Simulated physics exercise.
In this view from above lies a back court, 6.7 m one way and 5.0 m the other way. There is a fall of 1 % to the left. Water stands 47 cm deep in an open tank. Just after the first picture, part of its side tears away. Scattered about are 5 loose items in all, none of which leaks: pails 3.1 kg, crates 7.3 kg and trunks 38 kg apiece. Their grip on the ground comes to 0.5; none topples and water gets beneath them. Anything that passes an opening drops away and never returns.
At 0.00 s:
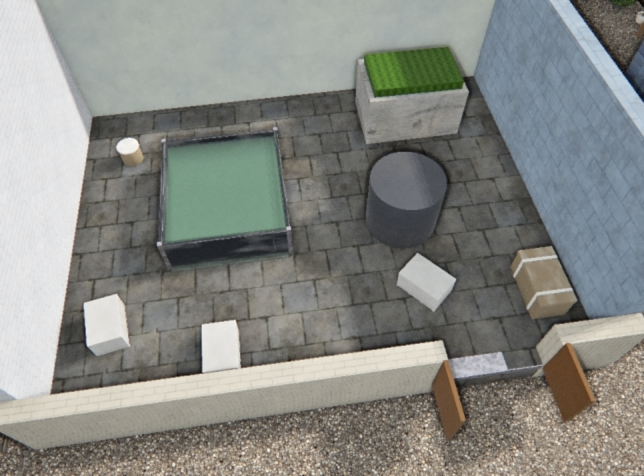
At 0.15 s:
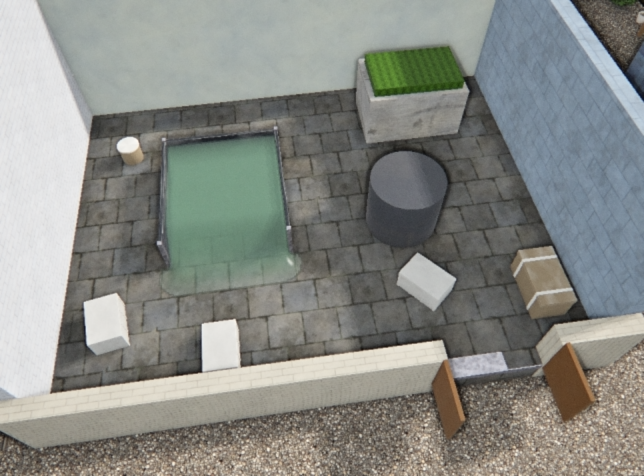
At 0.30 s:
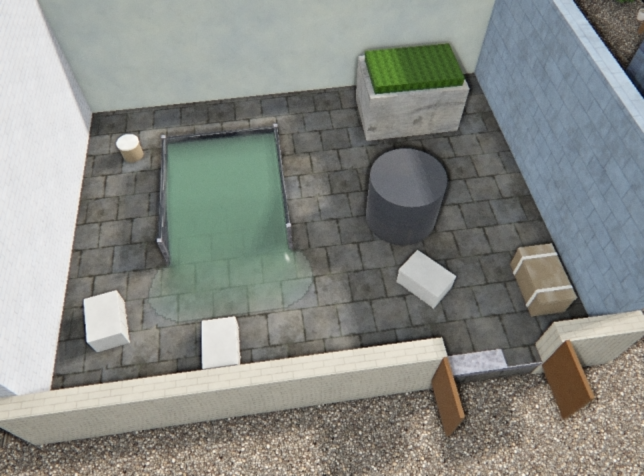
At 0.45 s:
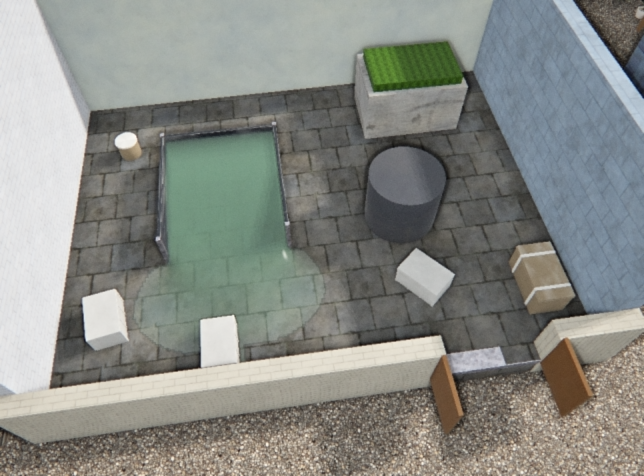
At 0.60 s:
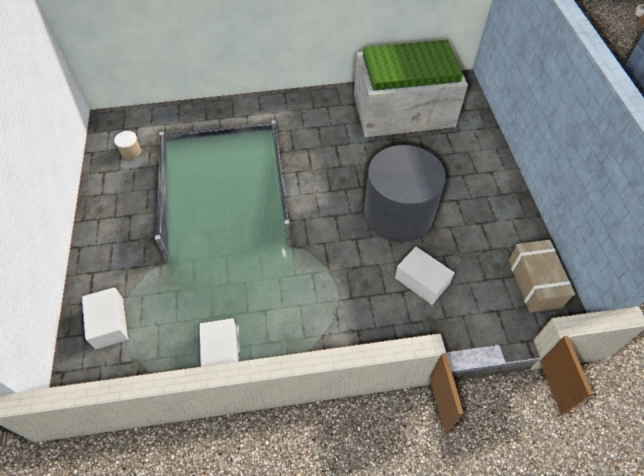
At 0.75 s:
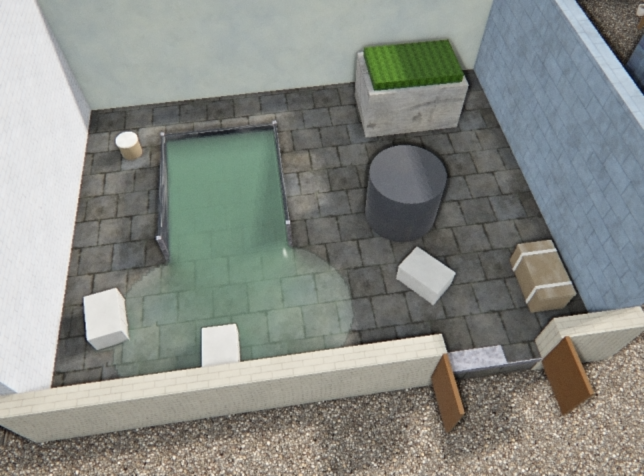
Green water spreading from a rectangular tank with its near side gone, flowing across grey paving around white crates in a walled courtyard.
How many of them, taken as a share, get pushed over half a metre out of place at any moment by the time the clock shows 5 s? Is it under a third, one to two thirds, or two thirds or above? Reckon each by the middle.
It is two thirds or above.
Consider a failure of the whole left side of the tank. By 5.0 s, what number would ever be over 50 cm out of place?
The count would be 3.
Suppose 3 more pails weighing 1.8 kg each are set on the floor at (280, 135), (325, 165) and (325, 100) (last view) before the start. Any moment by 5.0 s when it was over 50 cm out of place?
Order as listed: Inside half a metre / inside half a metre / inside half a metre.
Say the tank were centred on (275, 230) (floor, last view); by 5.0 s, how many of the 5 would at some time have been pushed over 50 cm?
That gives 5 of them.
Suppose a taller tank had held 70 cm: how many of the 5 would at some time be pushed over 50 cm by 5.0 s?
Count: 5.
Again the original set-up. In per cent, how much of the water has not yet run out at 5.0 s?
98 % or so.
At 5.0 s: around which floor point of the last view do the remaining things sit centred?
It works out to somewhere near (278, 199) on the floor.
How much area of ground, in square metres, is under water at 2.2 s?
That flooded area is roughly 11.5 m2.
After 1.1 s 0 of 5 are over 50 cm from their spots; 1 afloat.
After 2.2 s 0 of 5 are over 50 cm from their spots; 1 afloat.
After 3.5 s 3 of 5 are over 50 cm from their spots; 2 afloat.
After 5.0 s 4 of 5 are over 50 cm from their spots, and 4 have been at some point; 3 afloat.
